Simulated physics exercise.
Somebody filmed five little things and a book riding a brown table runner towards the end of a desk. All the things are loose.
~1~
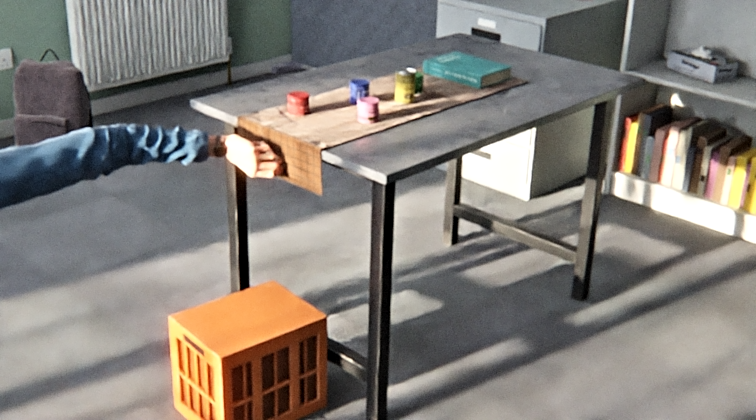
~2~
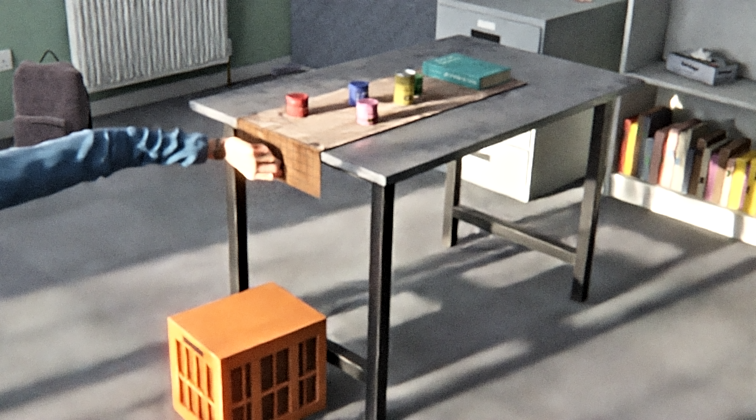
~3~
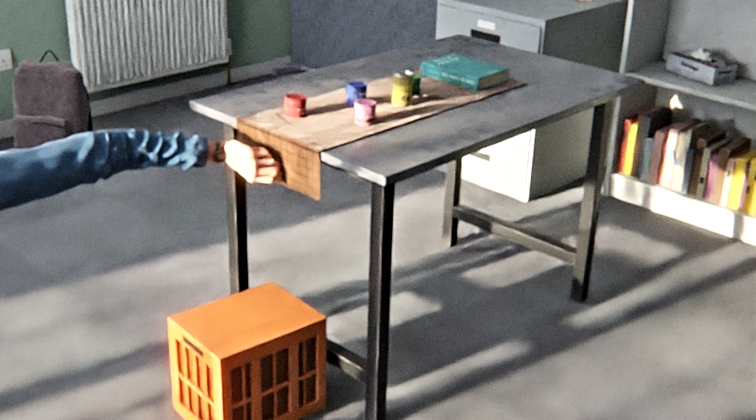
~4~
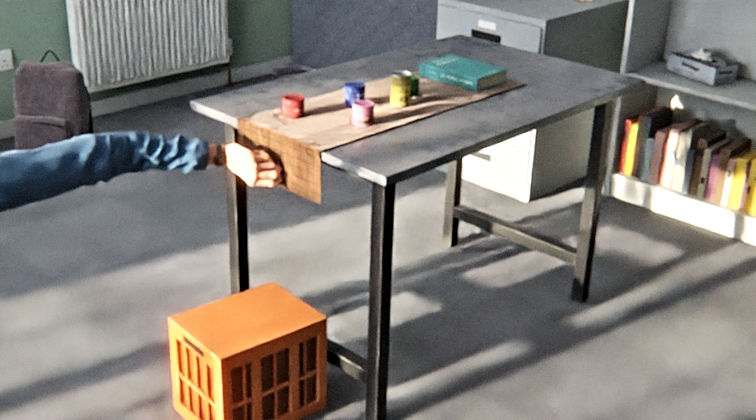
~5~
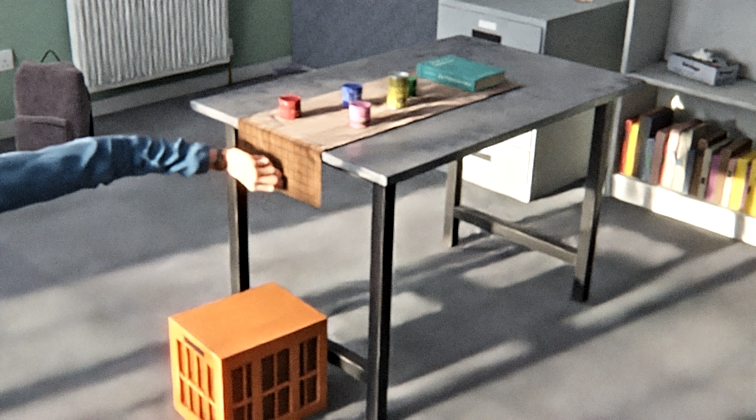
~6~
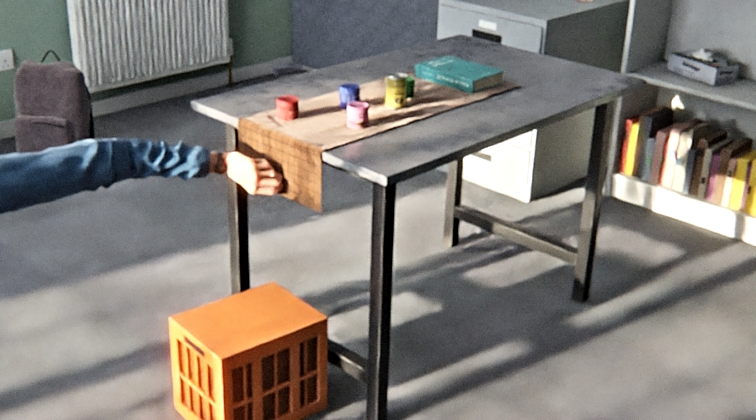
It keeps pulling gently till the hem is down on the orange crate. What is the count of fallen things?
The desk loses three.
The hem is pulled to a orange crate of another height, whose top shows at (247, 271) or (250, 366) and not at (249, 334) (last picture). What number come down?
It would be 1 and 4.
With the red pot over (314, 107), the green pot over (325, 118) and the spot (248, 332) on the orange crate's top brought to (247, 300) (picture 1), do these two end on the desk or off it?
The red pot tumbles off, the green pot tumbles off.
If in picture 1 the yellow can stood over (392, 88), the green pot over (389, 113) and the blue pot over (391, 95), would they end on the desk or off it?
The yellow can keeps its place on top, the green pot falls, the blue pot stays on.
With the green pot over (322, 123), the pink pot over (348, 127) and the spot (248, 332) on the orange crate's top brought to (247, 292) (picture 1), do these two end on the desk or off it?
The green pot drops off, the pink pot comes down.
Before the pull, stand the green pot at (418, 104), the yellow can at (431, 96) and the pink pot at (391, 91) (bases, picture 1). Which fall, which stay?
The green pot stays on, the yellow can keeps its place on top, the pink pot does not fall.
A little later, hem near (278, 227); all still up.
Next, hem near (277, 270); red pot and pink pot gone.
Later still, hem on the crate; red pot, pink pot and blue pot gone.
When it is over, hem on the crate; red pot, pink pot and blue pot gone. The count of fallen things is three.
